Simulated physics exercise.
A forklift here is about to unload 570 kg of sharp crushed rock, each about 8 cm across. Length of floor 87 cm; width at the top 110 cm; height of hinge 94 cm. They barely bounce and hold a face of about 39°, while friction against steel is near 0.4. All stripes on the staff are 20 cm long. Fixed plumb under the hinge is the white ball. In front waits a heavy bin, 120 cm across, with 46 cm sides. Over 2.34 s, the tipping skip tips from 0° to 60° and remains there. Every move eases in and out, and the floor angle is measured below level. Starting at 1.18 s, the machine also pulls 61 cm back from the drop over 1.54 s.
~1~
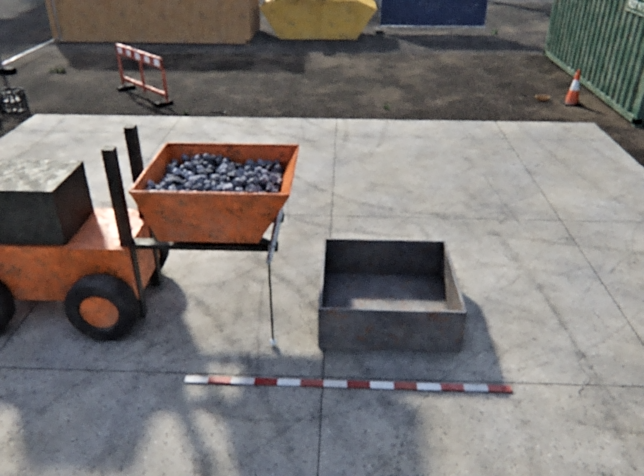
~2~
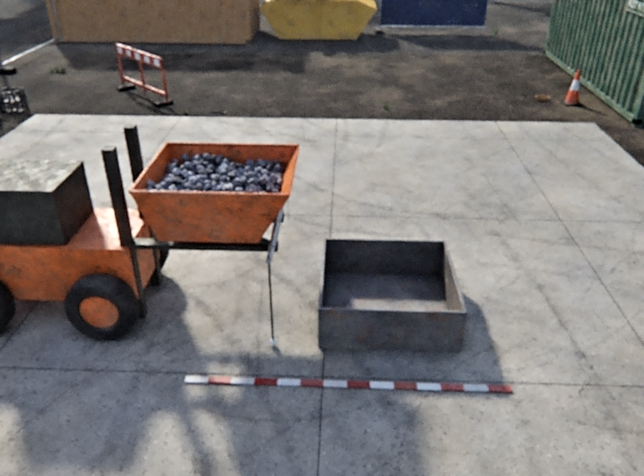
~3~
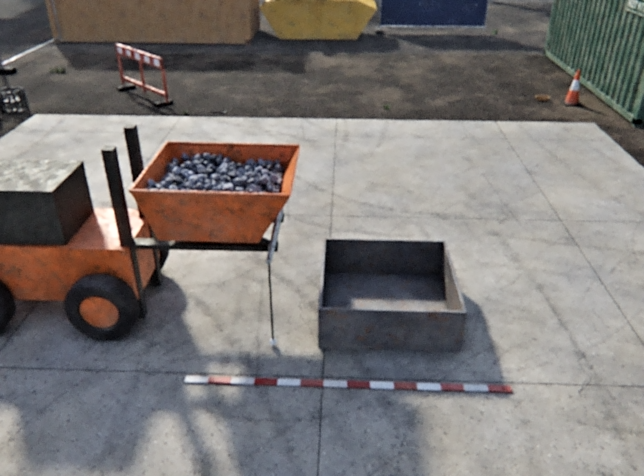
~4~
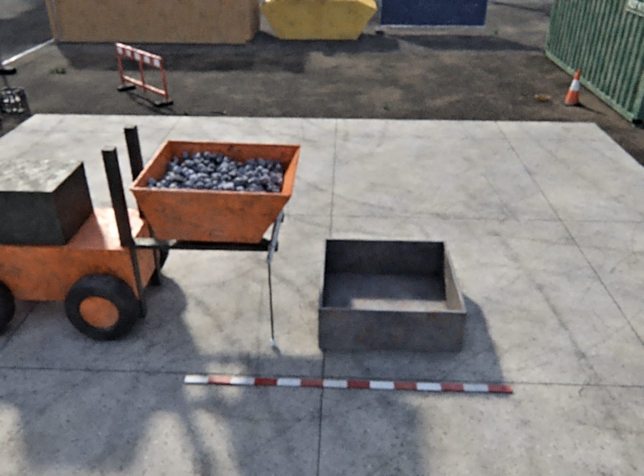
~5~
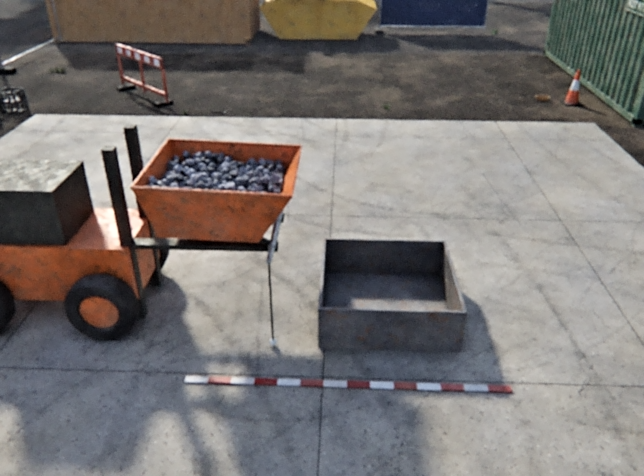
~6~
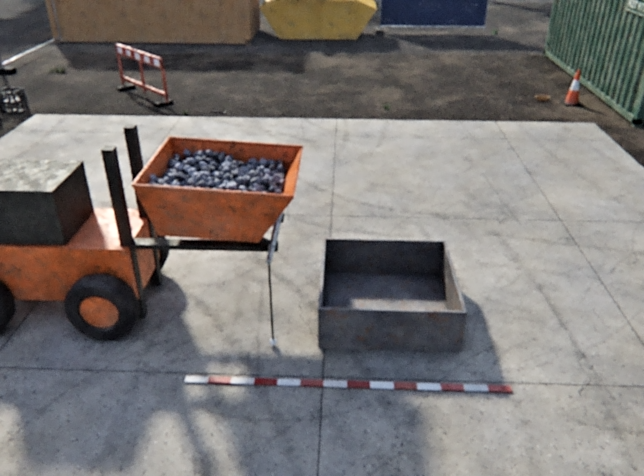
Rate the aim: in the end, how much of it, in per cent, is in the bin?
Near 0 per cent.
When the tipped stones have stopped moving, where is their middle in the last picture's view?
I'd point somewhere around (306, 310).
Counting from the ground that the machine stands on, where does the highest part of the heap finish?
Some 16 cm above that level.
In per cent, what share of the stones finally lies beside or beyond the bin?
About 0%.
A little later the floor is at 51°; 100 % in the tipping skip; the foremost stones are at (307, 211).
Then the floor is at 60°; 96 % in the tipping skip, 4 % short of the bin; the foremost stones are at (323, 281).
Later still the floor is at 60°; 91 % in the tipping skip, 8 % short of the bin, 1 % in the bin; the foremost stones are at (355, 314).
In the end the floor is at 60°; 90 % in the tipping skip, 9 % short of the bin, 1 % in the bin; the foremost stones are at (360, 303).
